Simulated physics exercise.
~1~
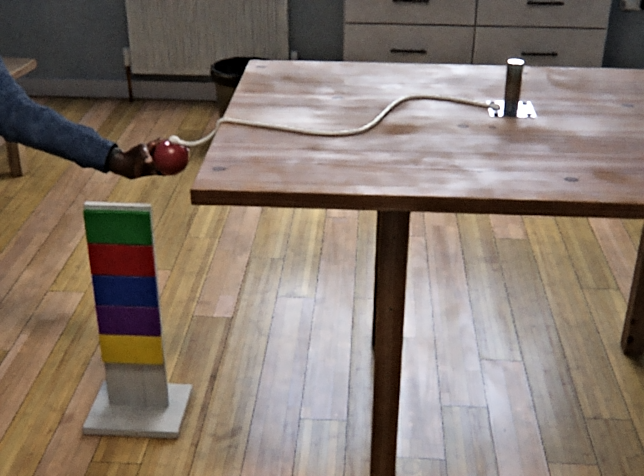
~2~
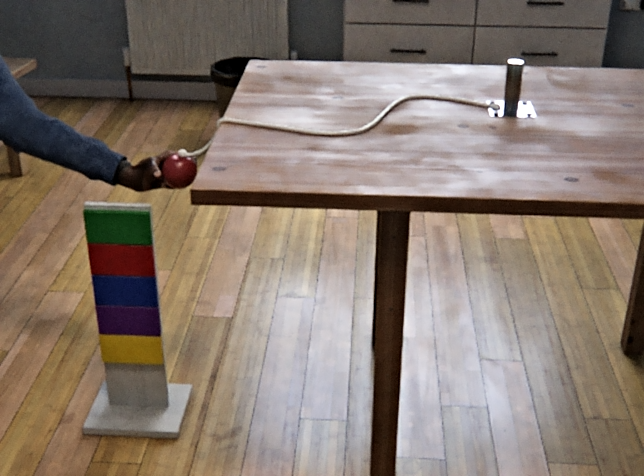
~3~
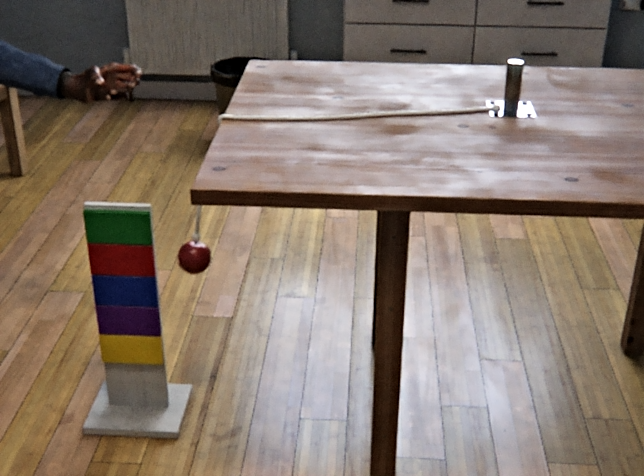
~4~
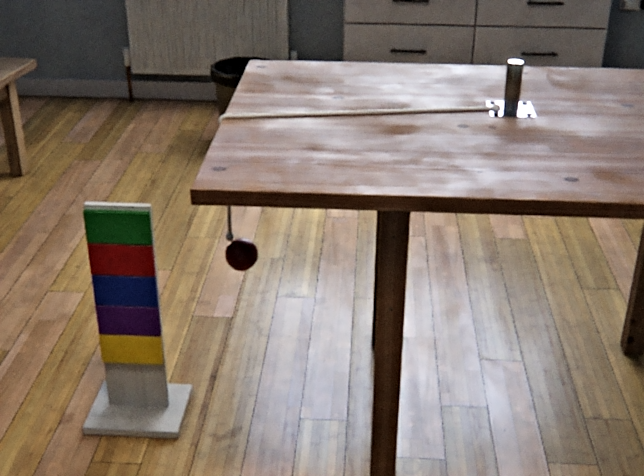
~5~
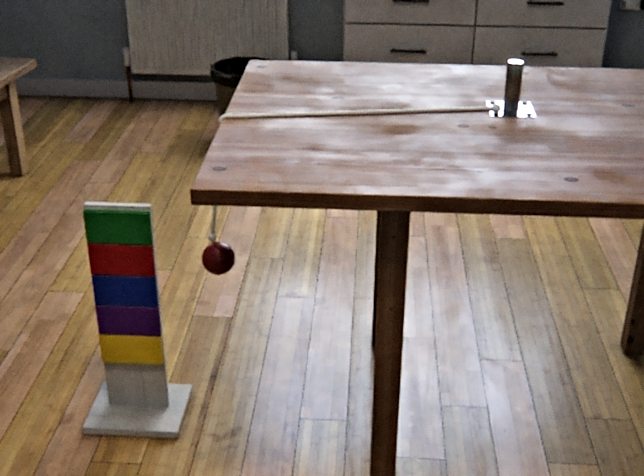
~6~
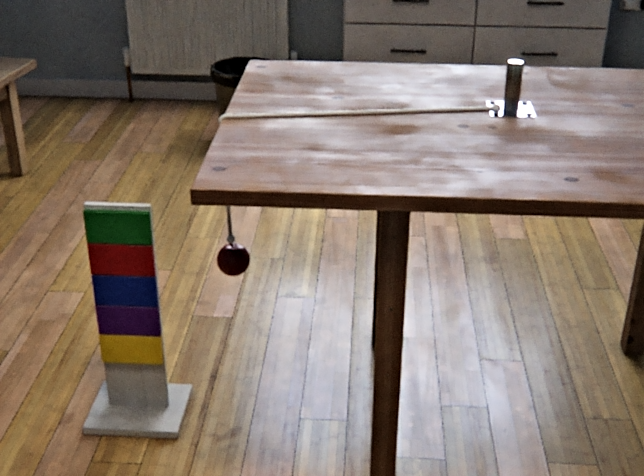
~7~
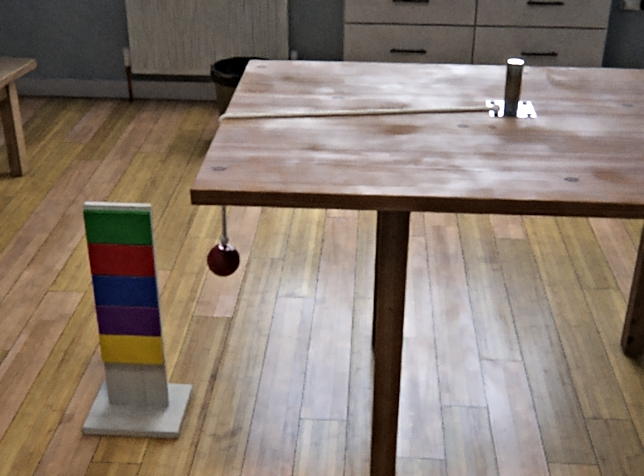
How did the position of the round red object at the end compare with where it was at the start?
At the start it was held in a hand just off the left edge of the table, above the striped scale. By the end it was lower and farther right, hanging from its cord below the table edge, level with the red band.
At a wooden table, a hand held a round red object tied by a pale cord to a metal post, moved it slightly right and let go; it dropped below the edge, swung side to side, and ended up hanging level with the red band.
